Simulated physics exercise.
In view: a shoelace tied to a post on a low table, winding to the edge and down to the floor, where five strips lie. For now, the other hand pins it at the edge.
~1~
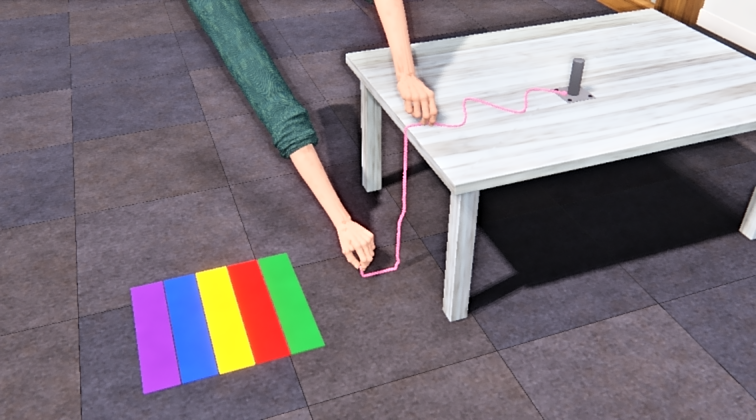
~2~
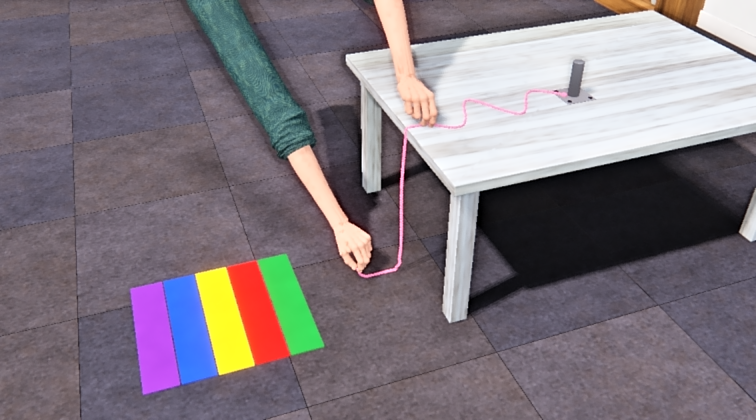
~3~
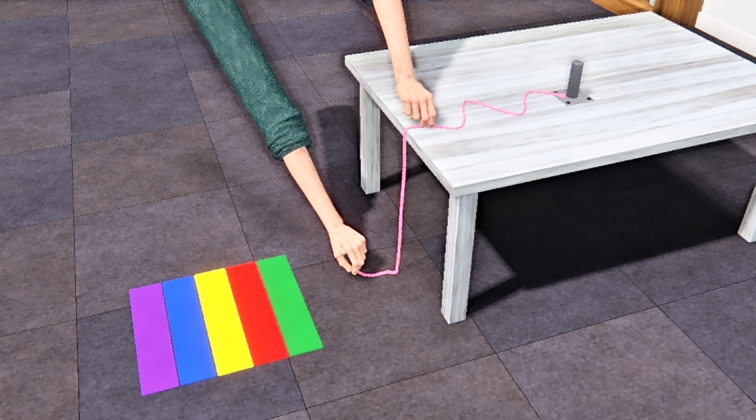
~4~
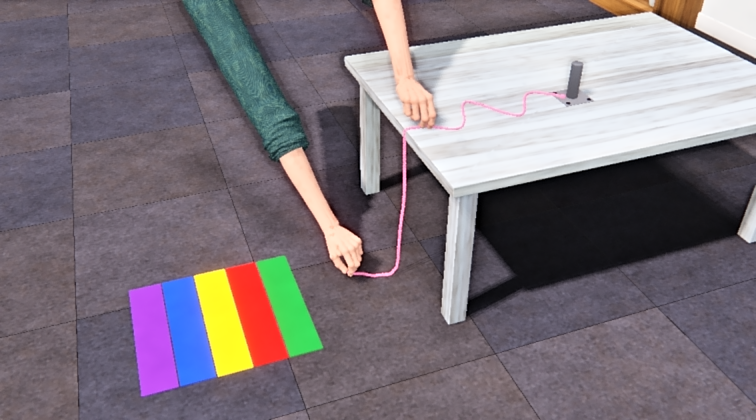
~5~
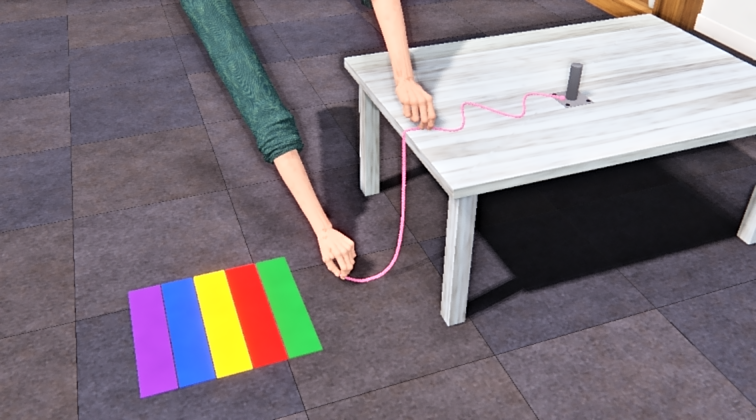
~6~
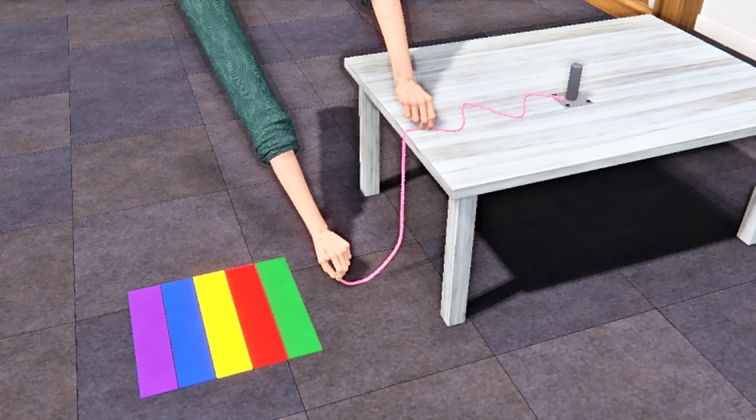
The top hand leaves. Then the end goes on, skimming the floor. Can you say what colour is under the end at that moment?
Yes, it is purple.
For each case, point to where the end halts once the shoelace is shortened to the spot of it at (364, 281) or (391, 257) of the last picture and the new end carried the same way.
The pixels are close to (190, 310) for the first and (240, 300) for the second.
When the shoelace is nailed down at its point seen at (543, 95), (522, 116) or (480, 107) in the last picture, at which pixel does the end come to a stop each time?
Try one gives (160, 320), try two (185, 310), and try three (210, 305).
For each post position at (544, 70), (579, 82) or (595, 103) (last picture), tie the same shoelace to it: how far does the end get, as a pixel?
Around (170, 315), then (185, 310), then (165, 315).
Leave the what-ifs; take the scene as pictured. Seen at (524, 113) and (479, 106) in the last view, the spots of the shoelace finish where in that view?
Around (496, 112); the other one around (445, 122).
A little later, end near (219, 304); over yellow.
Next, end near (175, 315); over blue.
When it is tight, end near (147, 321); over purple. The purple one.
